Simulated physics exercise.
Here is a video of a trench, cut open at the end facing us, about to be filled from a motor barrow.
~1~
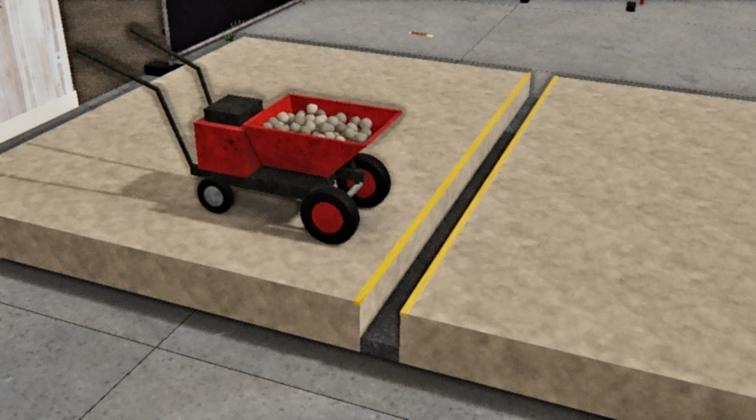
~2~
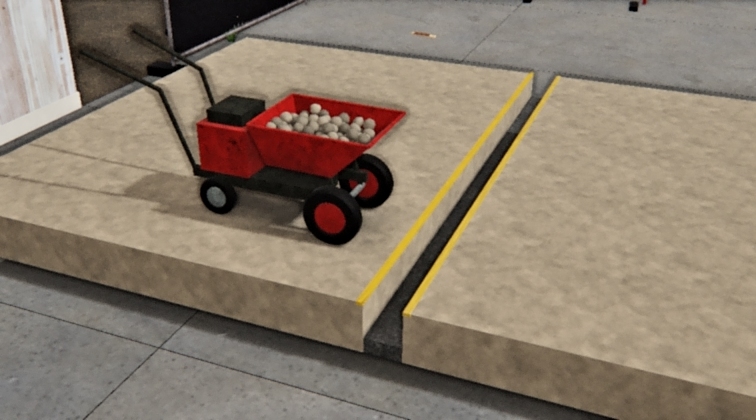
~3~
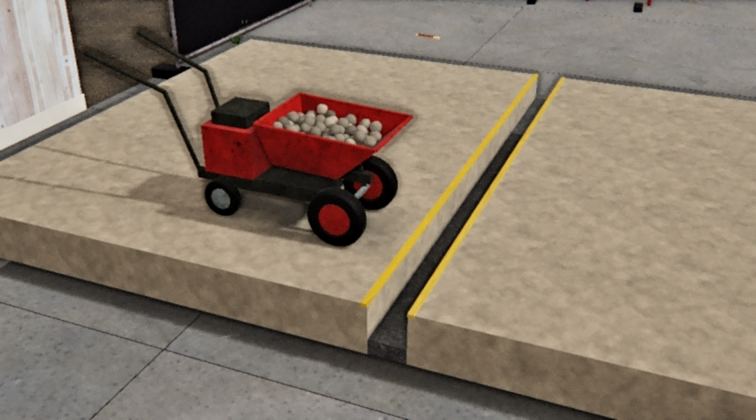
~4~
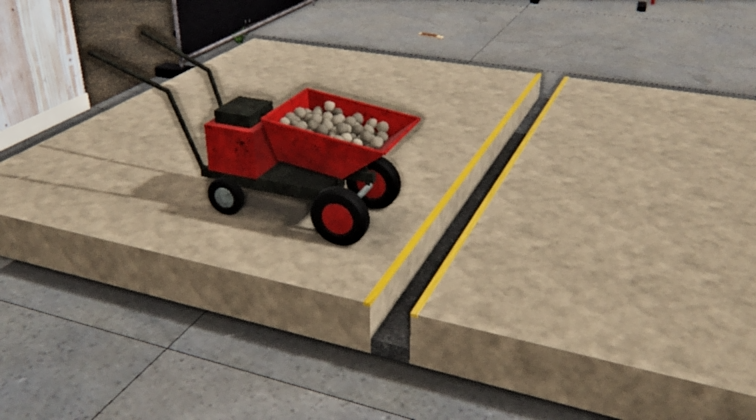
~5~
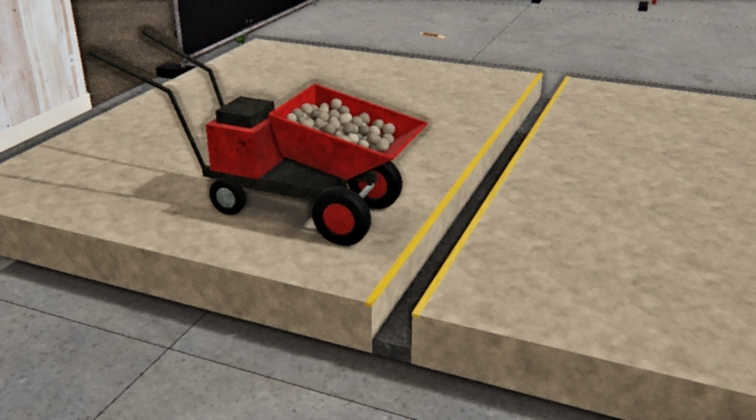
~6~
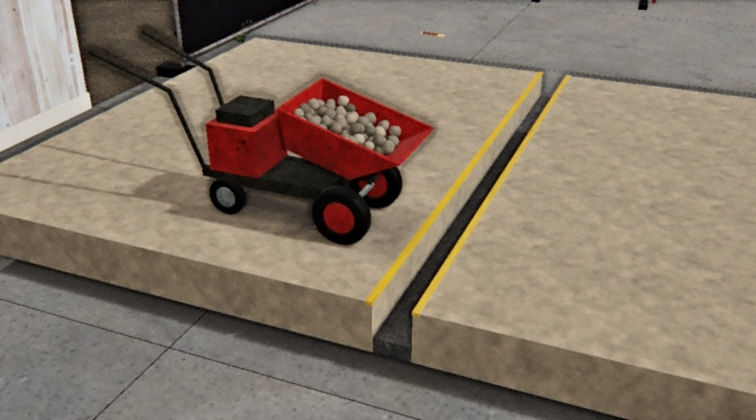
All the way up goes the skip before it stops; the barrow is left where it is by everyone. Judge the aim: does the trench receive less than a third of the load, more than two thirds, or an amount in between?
It receives between a third and two thirds.
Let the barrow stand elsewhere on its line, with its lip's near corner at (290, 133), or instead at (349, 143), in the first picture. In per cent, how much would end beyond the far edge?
Roughly 0 and 10 percent respectively.
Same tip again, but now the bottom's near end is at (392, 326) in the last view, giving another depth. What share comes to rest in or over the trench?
About 30 per cent.
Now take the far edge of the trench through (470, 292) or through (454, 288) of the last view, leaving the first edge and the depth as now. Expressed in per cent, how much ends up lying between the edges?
100 % and 90 %, give or take.
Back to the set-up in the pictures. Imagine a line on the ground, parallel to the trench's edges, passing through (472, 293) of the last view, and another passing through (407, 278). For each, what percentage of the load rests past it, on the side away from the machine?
I'd put it near 10 in a hundred, then near 80 in a hundred.
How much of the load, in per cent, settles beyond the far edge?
About 45 %.
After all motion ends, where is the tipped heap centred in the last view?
Centre at rest: Close to (451, 259).
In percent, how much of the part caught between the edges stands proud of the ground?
0 per cent or so.
Just after the last frame, skip tipped steeply; every one in the skip.
A moment on, skip tipped right over; roughly half in the skip; about a tenth in or heaped over the trench; roughly a quarter beyond it; just a few falling.
Further on, skip tipped right over; about a tenth in the skip; roughly half in or heaped over the trench; roughly half beyond it.
When it is over, skip tipped right over; about a tenth in the skip; roughly half in or heaped over the trench; roughly half beyond it.
